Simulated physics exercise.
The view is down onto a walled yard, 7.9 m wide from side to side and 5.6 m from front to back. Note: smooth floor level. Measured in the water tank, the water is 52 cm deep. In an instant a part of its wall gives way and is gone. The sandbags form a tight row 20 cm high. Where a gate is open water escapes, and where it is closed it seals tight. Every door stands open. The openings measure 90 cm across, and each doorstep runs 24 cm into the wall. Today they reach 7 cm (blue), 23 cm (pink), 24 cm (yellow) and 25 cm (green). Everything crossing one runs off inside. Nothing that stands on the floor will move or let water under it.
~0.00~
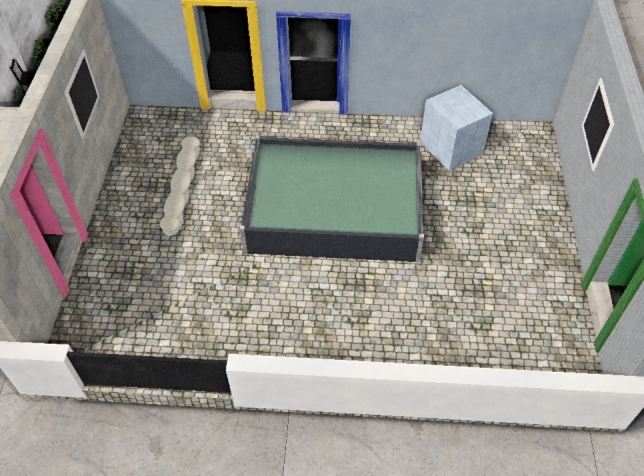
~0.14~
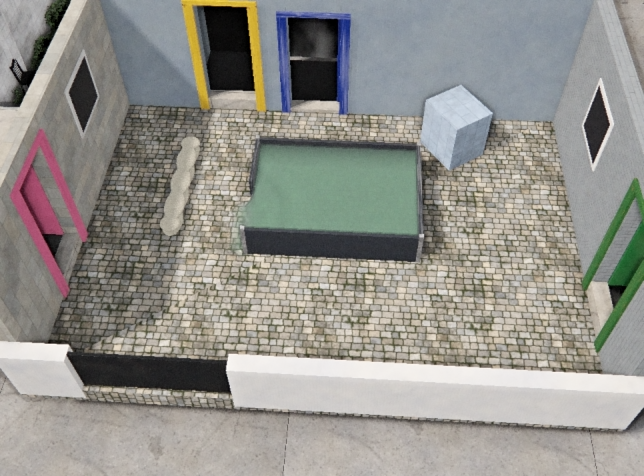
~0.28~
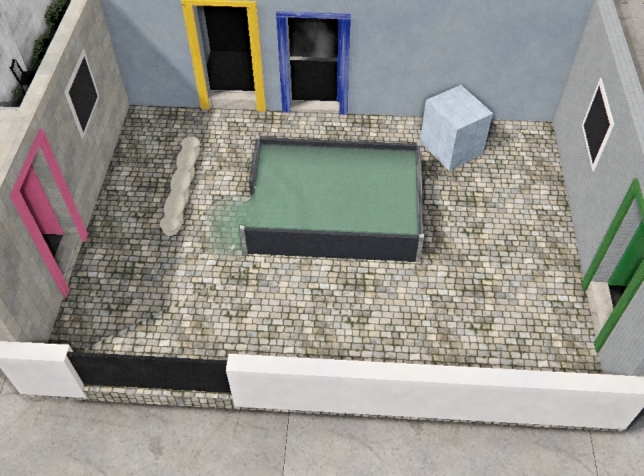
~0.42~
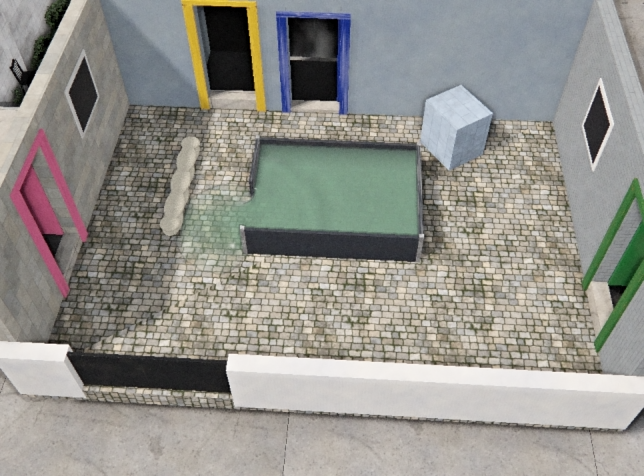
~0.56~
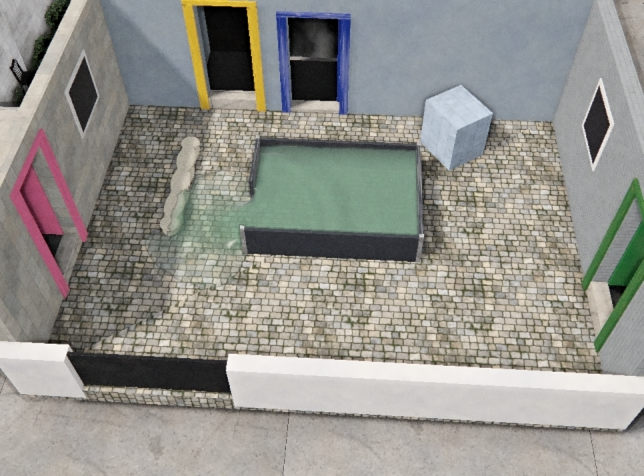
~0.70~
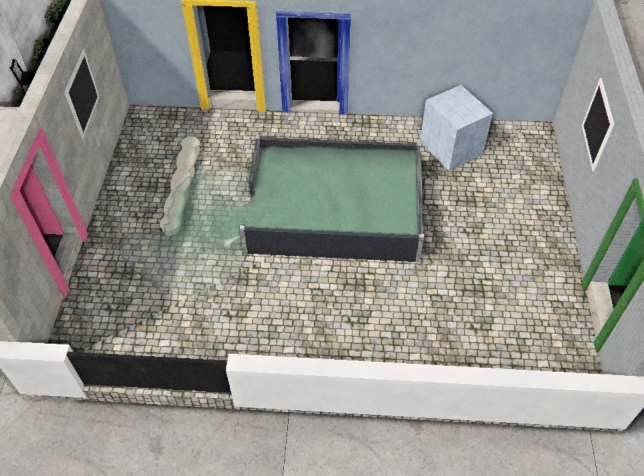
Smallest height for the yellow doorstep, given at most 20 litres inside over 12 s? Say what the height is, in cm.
About 11.5 cm.
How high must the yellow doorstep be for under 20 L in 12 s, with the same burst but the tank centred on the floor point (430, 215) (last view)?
With that change, some 12.0 centimetres.
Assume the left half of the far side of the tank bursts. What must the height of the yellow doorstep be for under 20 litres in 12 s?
It needs to be about 18 cm high.
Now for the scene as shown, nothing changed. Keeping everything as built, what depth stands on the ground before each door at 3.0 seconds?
Blue door 7 cm, pink door 16 cm, yellow door 14 cm, green door 0 cm.
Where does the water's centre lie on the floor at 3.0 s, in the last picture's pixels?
Centre estimate: (265, 221) px, approximately.
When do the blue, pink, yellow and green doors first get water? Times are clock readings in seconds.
Blue: 2.6 s; pink: 1.0 s; yellow: 1.6 s; green: 7.0 s.
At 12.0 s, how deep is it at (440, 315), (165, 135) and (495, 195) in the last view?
Close to 4, 8 and 4 cm, one after the other.
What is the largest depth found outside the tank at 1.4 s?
Max depth: About 34 cm.
After 1.4 s water covers 15 % of the floor, deepest (34 cm) near (188, 227); it has not reached the yellow door.
After 3.0 s water covers 35 % of the floor, deepest (29 cm) near (188, 227); 14 cm at the yellow door, 0 litres in over its 24 cm doorstep.
After 12.0 s water covers 95 % of the floor, deepest (11 cm) near (39, 371); 7 cm at the yellow door, 0 litres in over its 24 cm doorstep.
At the yellow door as built, the water arrived by 1.7 s and peaked near 17 cm at 2.6 s.
With a doorstep of 10.5 cm, 30 litres would have come in within the 12 s; with 14 cm, 2 litres. So under 20 litres takes about 11.5 cm.
